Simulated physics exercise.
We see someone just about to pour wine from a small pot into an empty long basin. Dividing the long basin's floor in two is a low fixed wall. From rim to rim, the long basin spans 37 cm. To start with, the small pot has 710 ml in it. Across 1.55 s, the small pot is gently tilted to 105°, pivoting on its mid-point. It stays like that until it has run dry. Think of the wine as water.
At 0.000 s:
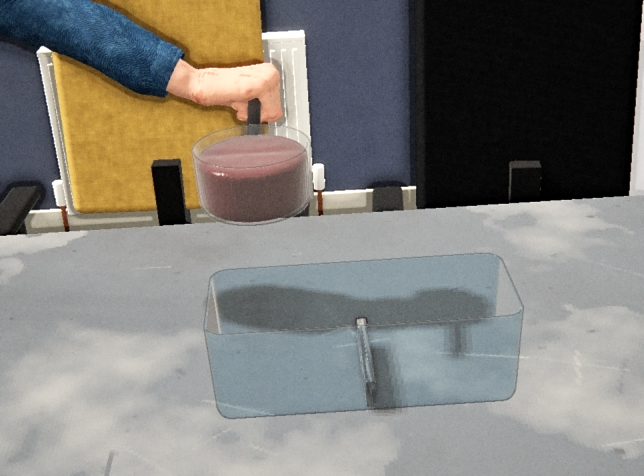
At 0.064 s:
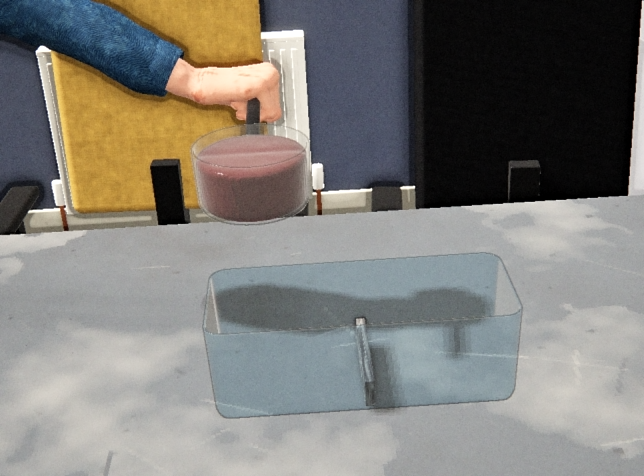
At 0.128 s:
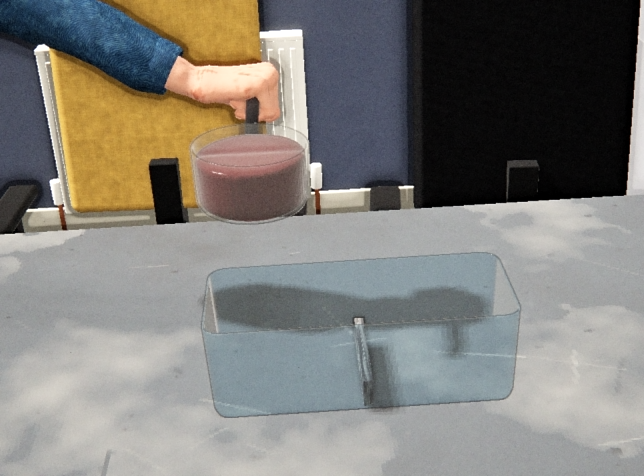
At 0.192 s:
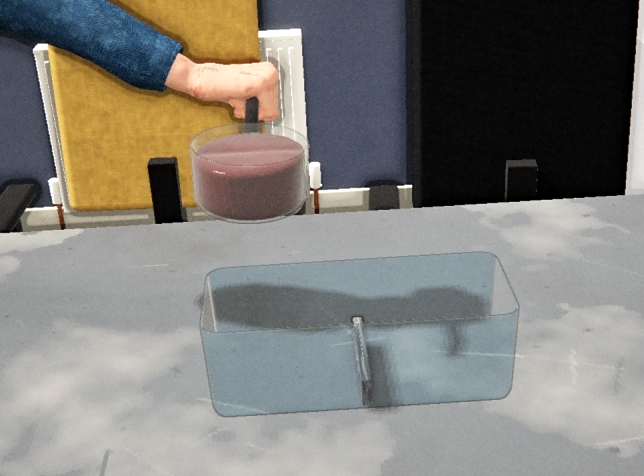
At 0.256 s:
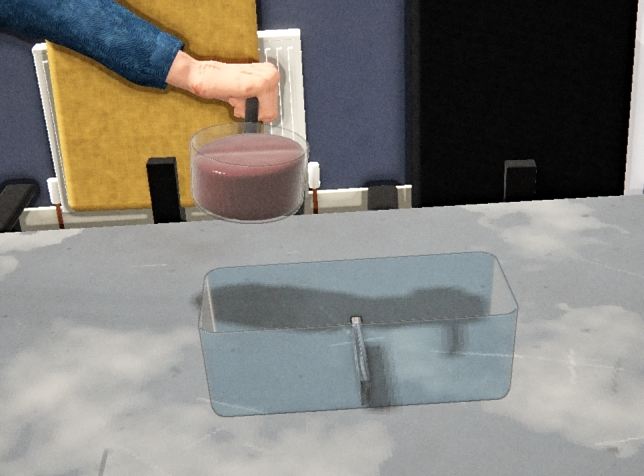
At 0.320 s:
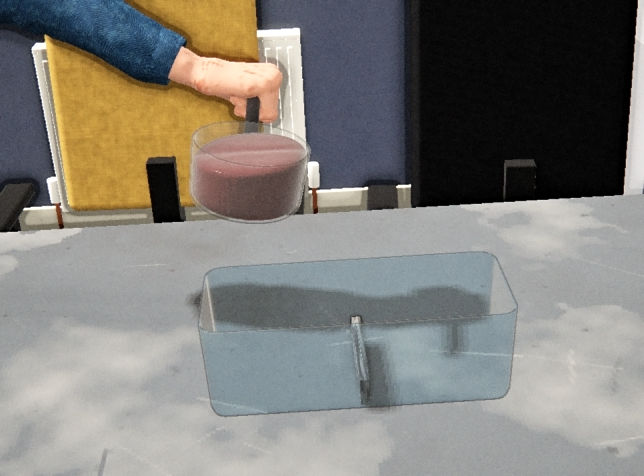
The footage shows a hand in a blue sleeve holding a small clear pot of dark reddish liquid above an empty, long bluish basin with a low divider, while the pot barely moves, tilting only very slightly.
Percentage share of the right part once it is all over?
73 per cent.
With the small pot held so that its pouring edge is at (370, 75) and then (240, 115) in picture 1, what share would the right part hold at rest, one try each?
Result: 95 per cent, then 5 per cent.
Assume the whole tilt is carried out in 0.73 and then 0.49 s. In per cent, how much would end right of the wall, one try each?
I'd say 65 percent on the first go, 55 percent on the next.
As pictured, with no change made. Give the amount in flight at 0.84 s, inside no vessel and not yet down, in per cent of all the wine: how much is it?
28 %.
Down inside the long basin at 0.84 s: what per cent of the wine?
14 %, give or take.
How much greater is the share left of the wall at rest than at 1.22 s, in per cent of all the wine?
It comes to some 18 per cent.
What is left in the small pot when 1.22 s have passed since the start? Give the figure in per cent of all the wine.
I reckon near 12 per cent still sits there.
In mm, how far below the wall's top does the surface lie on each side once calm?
Left roughly 30 mm; right roughly 16 mm.
By 0.84 s the tilt is 59° and 58 per cent is still to pour, 2 is left of the wall and 12 right of it.
By 1.22 s the tilt is 94° and 11 per cent is still to pour, 9 is left of the wall and 68 right of it.
By 1.62 s the tilt is 105° and 0 per cent is still to pour, 25 is left of the wall and 73 right of it.
By 2.05 s the tilt is 105° and 0 per cent is still to pour, 26 is left of the wall and 73 right of it.
At rest 26 per cent lies left of the wall, 73 right of it and 1 outside.
